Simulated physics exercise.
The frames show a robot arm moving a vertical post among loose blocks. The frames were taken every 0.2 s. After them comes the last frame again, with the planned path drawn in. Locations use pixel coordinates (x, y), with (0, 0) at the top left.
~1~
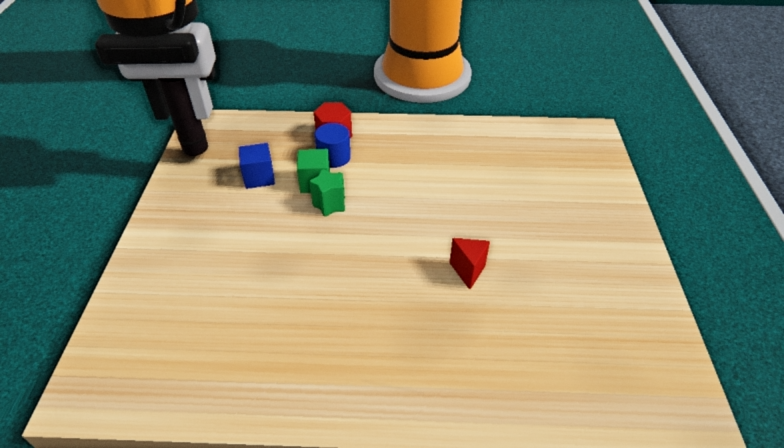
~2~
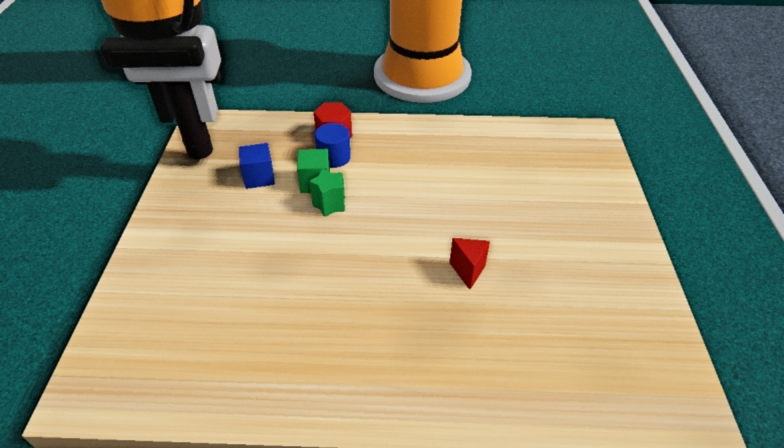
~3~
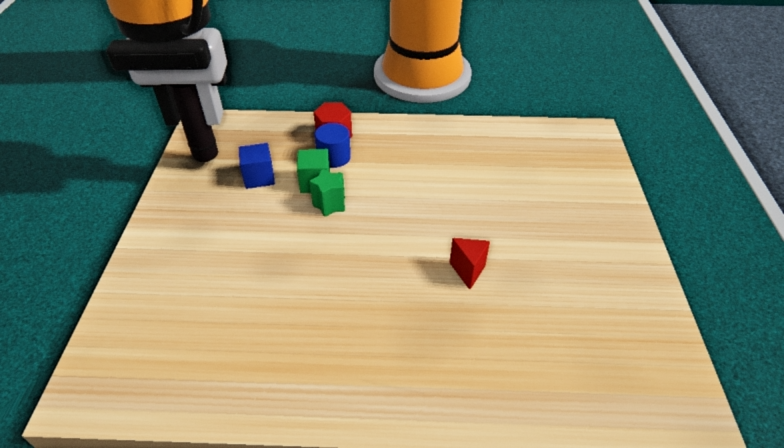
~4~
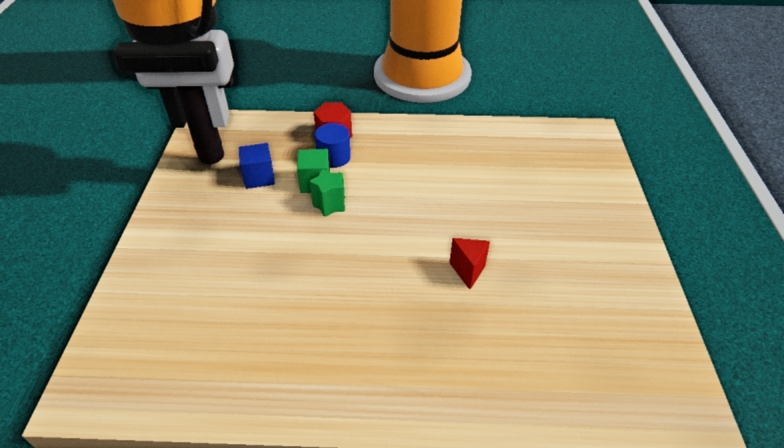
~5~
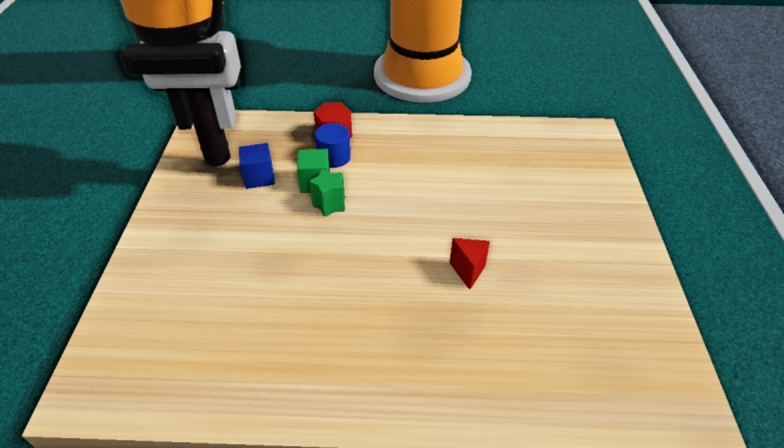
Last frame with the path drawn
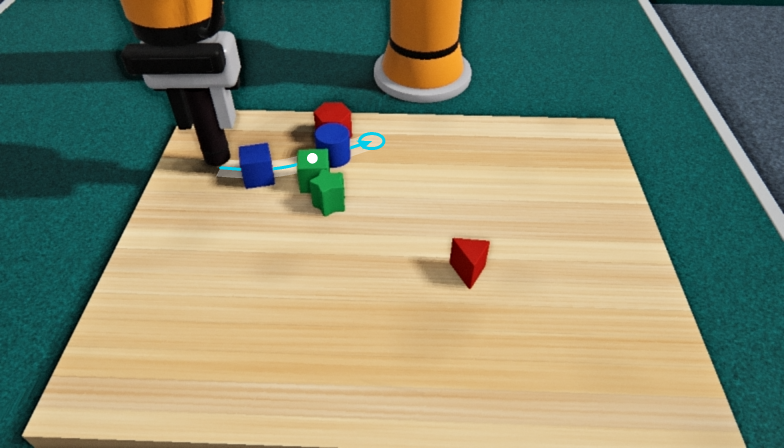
A robot arm slides its black post slightly right toward a still blue cube.
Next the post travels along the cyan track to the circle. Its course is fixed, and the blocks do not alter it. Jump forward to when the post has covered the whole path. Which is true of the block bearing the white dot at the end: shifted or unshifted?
At the moment the path ends, the block bearing the white dot still stands where it did.
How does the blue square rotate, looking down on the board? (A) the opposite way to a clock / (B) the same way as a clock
Option B.
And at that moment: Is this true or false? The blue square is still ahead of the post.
My answer: False.
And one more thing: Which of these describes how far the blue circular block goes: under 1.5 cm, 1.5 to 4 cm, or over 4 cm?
The largest band: Over 4 cm.
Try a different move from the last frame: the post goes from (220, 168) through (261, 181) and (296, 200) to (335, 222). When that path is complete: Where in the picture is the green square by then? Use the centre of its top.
That would be at about pixel (351, 157).
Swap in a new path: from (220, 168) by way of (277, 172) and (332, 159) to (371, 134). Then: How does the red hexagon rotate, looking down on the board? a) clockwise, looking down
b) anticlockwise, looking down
Correct choice: B.
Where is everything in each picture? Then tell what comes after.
Post's lower end (196, 149); blue square (254, 153); green square (312, 158); blue circular block (332, 133); red hexagon (332, 112), in the first picture.
Post (201, 152); blocks still, in the second picture.
Post (206, 155); blocks still, in the third picture.
Post (212, 157); blocks still, in the fourth picture.
Post (218, 159); blue square (254, 153); green square (312, 158); blue circular block (332, 133); red hexagon (332, 112), in the fifth picture.
Drawn move, from (220, 168) by way of (274, 169) and (325, 156) to (372, 141); the dot is on the green square.
The first path, step by step. One third of the way, post (272, 160); blue square (278, 161), turned 65° clockwise.
Two thirds of the way, post (324, 147); blue square (282, 161), turned 85° clockwise; blue circular block (353, 129).
At the end, post (372, 132); blue square (282, 161), turned 85° clockwise; green square still; blue circular block (397, 126); red hexagon (337, 108), turned 25° anticlockwise.
